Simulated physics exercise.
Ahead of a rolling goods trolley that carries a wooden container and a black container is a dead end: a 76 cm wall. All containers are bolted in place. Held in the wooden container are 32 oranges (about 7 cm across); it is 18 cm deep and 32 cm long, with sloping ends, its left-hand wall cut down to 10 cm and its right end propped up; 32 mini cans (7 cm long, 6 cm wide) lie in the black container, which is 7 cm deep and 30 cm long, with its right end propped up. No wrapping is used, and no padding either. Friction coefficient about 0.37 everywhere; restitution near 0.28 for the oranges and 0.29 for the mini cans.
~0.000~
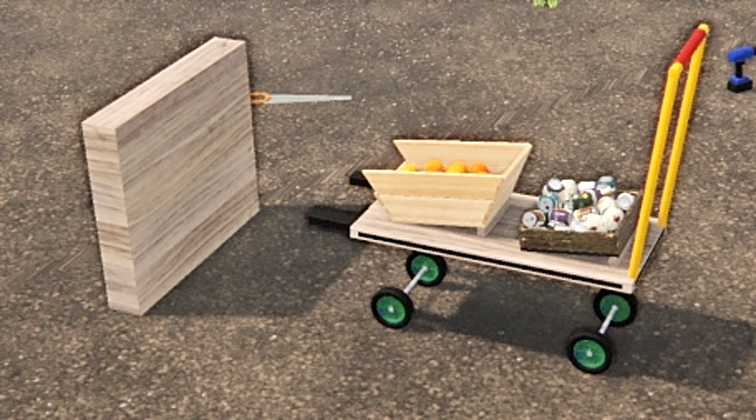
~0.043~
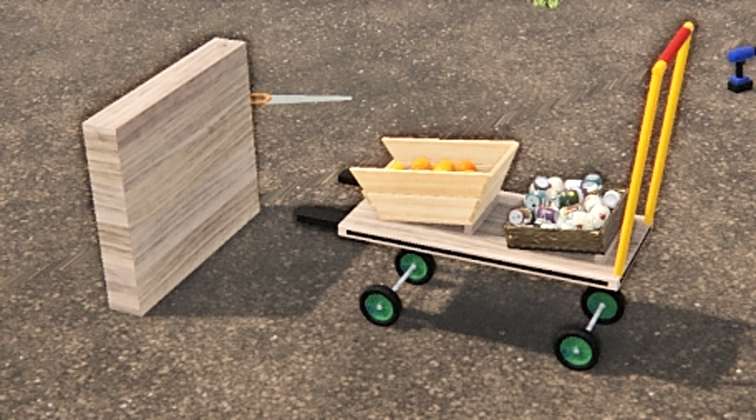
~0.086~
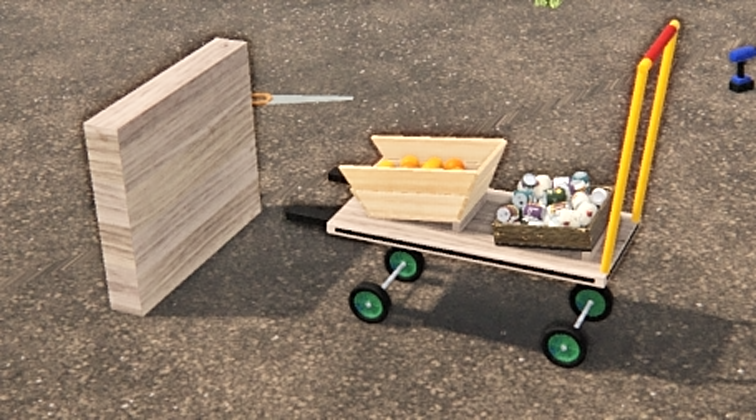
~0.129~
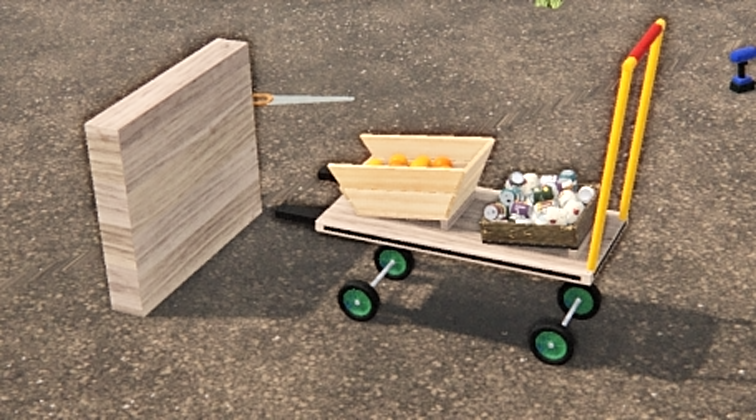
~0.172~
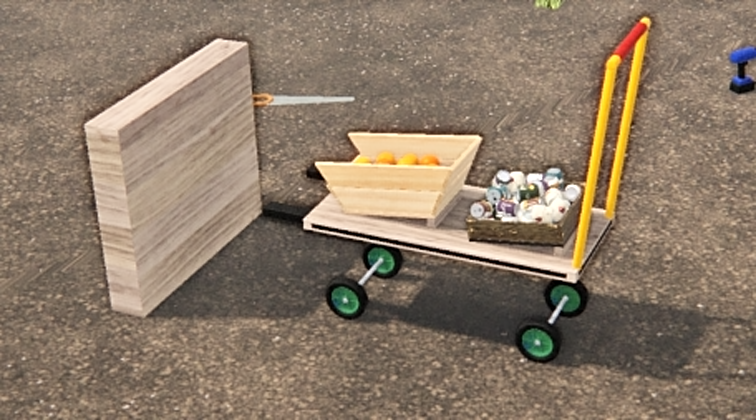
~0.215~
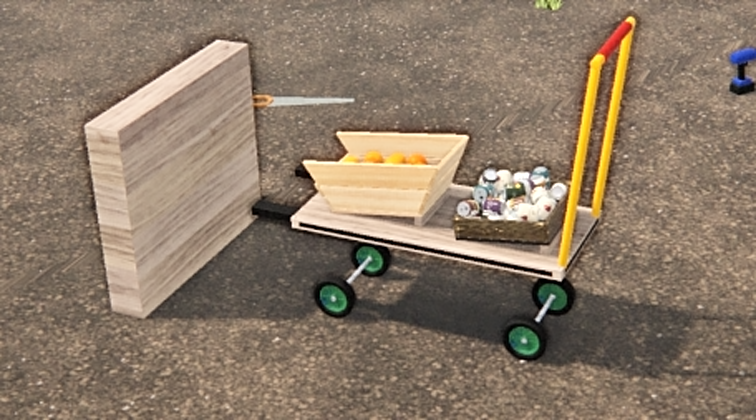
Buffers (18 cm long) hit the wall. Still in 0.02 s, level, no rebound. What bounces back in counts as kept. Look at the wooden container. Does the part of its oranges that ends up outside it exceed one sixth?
No, less than a sixth.
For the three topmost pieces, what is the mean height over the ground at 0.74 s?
Close to 60 cm up.
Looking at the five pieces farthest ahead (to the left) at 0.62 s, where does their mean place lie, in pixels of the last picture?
(265, 152).
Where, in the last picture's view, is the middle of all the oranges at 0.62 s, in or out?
Centre: About (292, 156) px.
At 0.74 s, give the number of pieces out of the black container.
About, black container: 5.
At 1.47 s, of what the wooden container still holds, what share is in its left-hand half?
Around 70%.
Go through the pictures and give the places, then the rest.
In the first frame (places track the rim corner closest to us here), wooden container (502, 176); black container (613, 234); 59 cm to go; all still inside.
The second frame shows wooden container (488, 174); black container (599, 231); 54 cm to go.
The third frame shows wooden container (476, 172); black container (585, 229); 49 cm to go.
The fourth frame shows wooden container (463, 170); black container (572, 226); 45 cm to go.
The fifth frame shows wooden container (449, 168); black container (558, 224); 40 cm to go.
The sixth frame shows wooden container (436, 167); black container (543, 223); 35 cm to go; all still inside.
After 0.52 s, contact with the wall.
After 0.62 s, the wooden container has all 32 and the black container is down by 1 of 32.
After 0.74 s, the wooden container has all 32 and the black container is down by 5 of 32.
After 0.97 s, the wooden container has all 32 and the black container is down by 6 of 32.
Final count (at 1.47 s), the wooden container is down by 1 of 32 and the black container is down by 7 of 32. Asked share, 1 of 32, 3 per cent.
